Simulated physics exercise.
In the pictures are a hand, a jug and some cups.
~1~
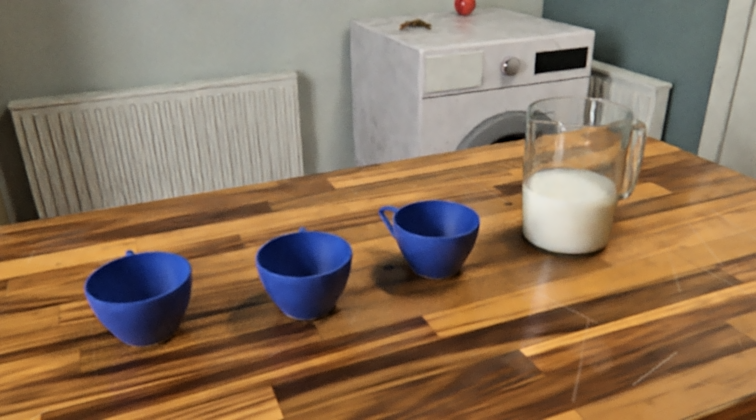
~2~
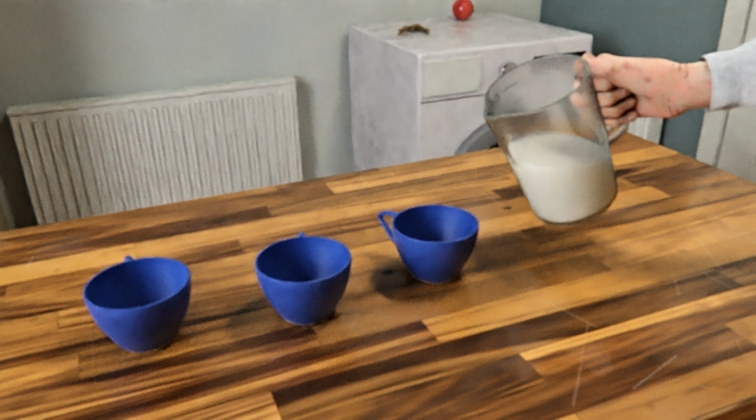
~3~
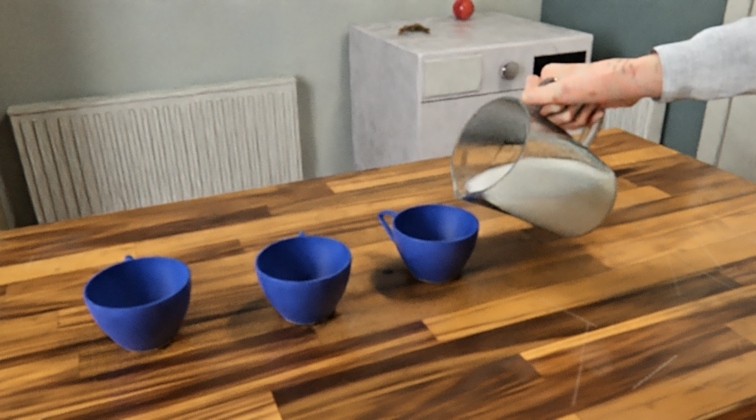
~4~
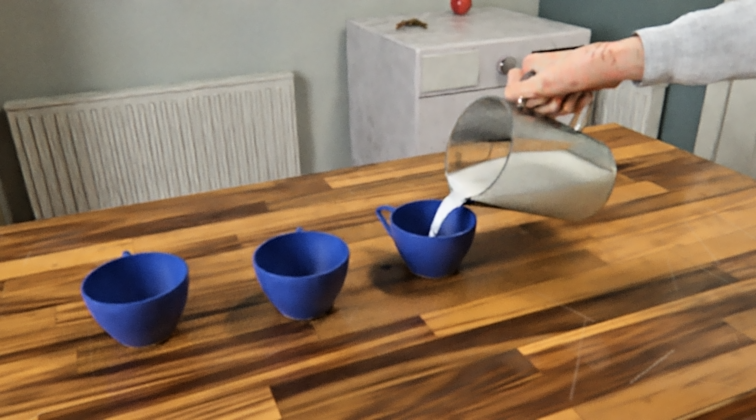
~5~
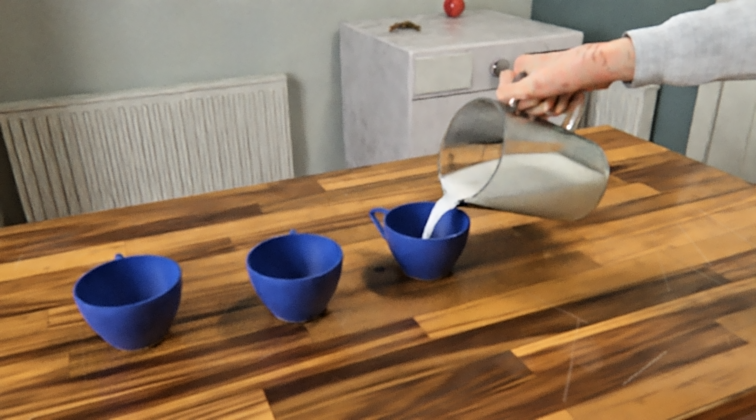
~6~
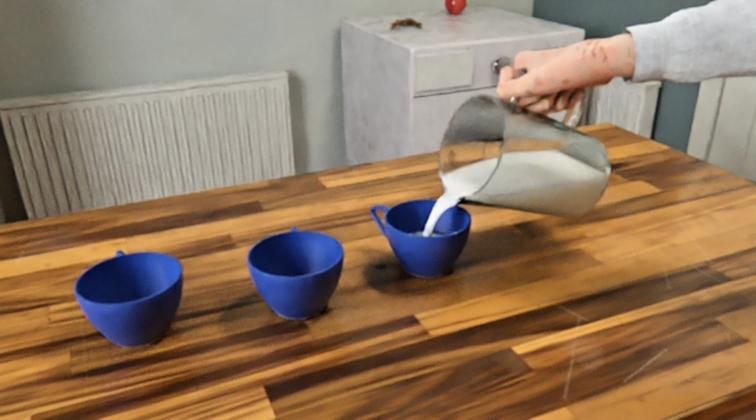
The clip opens on three empty blue cups in a row on a striped wooden table, with a clear jug of milk standing to their right. A hand lifts the jug, brings it left and tilts it, then pours a white stream into the rightmost cup.
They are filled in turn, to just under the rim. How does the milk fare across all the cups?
It gives out before the last.
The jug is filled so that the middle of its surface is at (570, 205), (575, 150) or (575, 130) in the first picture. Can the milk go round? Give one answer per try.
First start gives out early, second start lasts, third start lasts.
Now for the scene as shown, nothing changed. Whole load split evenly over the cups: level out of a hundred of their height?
I'd expect each to reach near 70 in a hundred.
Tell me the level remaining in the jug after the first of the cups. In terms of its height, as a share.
I reckon close to 25 percent.
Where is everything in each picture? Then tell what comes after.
The first frame shows before the pour; jug (572, 174) about half full; three cups, the last at (144, 301).
In the second frame, the jug is on its way; jug (555, 141) tipped 25° with all of its load; the first is empty.
The third frame shows the milk nears the lip; jug (535, 172) tipped 55° with all of its load; three cups, the last at (143, 306).
The fourth frame shows pouring; jug (530, 164) tipped 65° with nearly all of its load; the first is nearly empty.
The fifth frame shows pouring; jug (523, 165) tipped 65° with nearly all of its load; three cups, the last at (133, 305).
The sixth frame shows pouring; jug (524, 162) tipped 65° with nearly all of its load; the first is about a third full.
A moment on, the first is about two thirds full.
Further on, the first is done and the jug has about half of its load.
When it is over, the jug is empty with two filled and the next at a little of a serving.
